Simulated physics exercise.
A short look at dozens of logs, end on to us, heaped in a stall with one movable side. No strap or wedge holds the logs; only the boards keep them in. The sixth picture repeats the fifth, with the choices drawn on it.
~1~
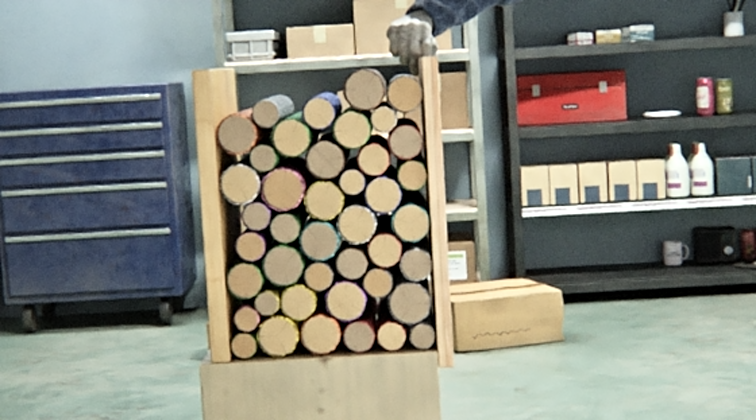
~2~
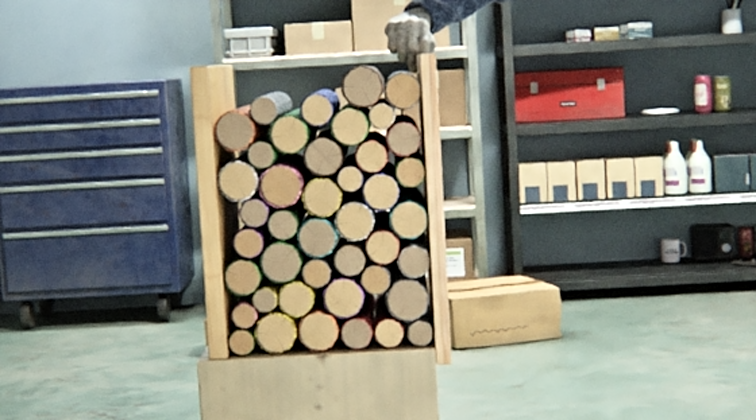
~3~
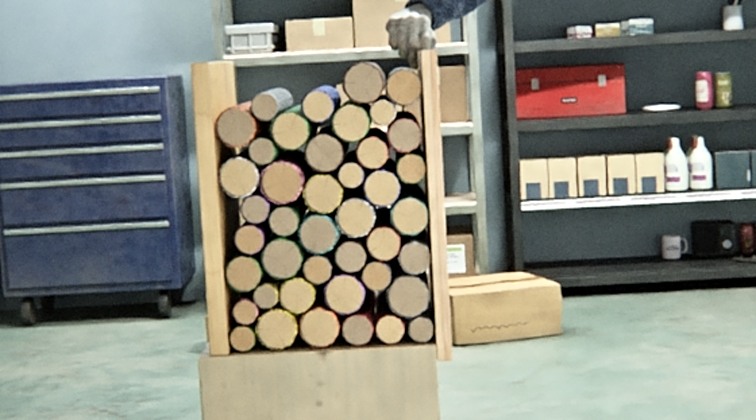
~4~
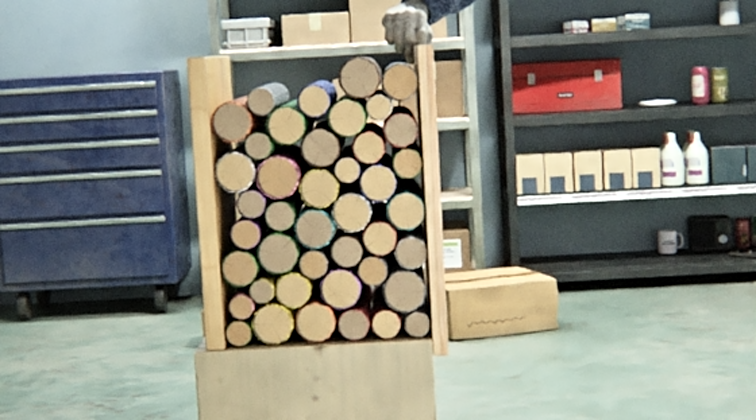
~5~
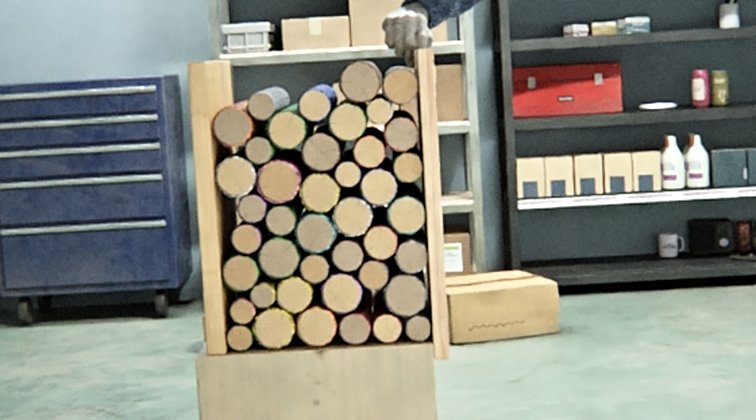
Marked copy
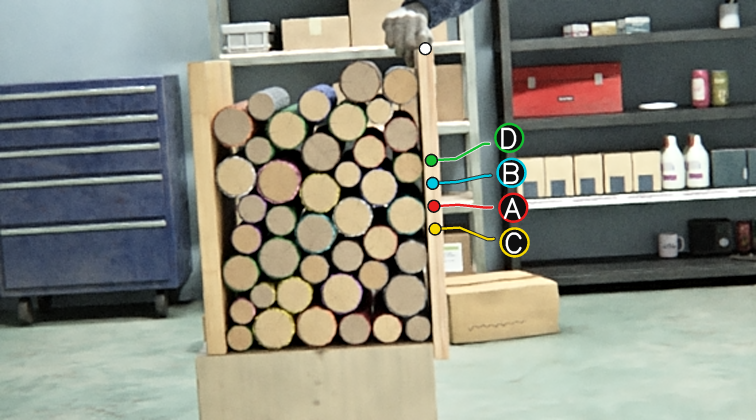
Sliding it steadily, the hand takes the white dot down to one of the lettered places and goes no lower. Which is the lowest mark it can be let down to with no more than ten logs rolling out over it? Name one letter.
The lowest mark that will do is C.
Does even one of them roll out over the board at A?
Yes, at A.
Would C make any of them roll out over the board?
Yes, at C.
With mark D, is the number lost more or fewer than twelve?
Fewer than twelve.
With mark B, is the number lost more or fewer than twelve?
It loses fewer than twelve.
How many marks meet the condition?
Four of them.
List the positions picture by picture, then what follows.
In the first picture, a log (325, 160); a log (352, 130); a log (265, 114).
In the second picture, a log (263, 111); side board (432, 197).
In the third picture, a log (421, 330).
In the fourth picture, a log (262, 292); a log (240, 269).
In the fifth picture, a log (246, 239); a log (252, 209); a log (321, 152).
On the marked copy, A at (434, 206); B at (432, 183); C at (435, 229); D at (431, 160); the white dot at (425, 49).
Taking C. A third of the way, top of the board (422, 125).
Two thirds of the way, top of the board (426, 208).
When it is over, top of the board (427, 229), about seven out over the board.
As for the rest, A about seven out over the board; B about four out over the board; D one out over the board.
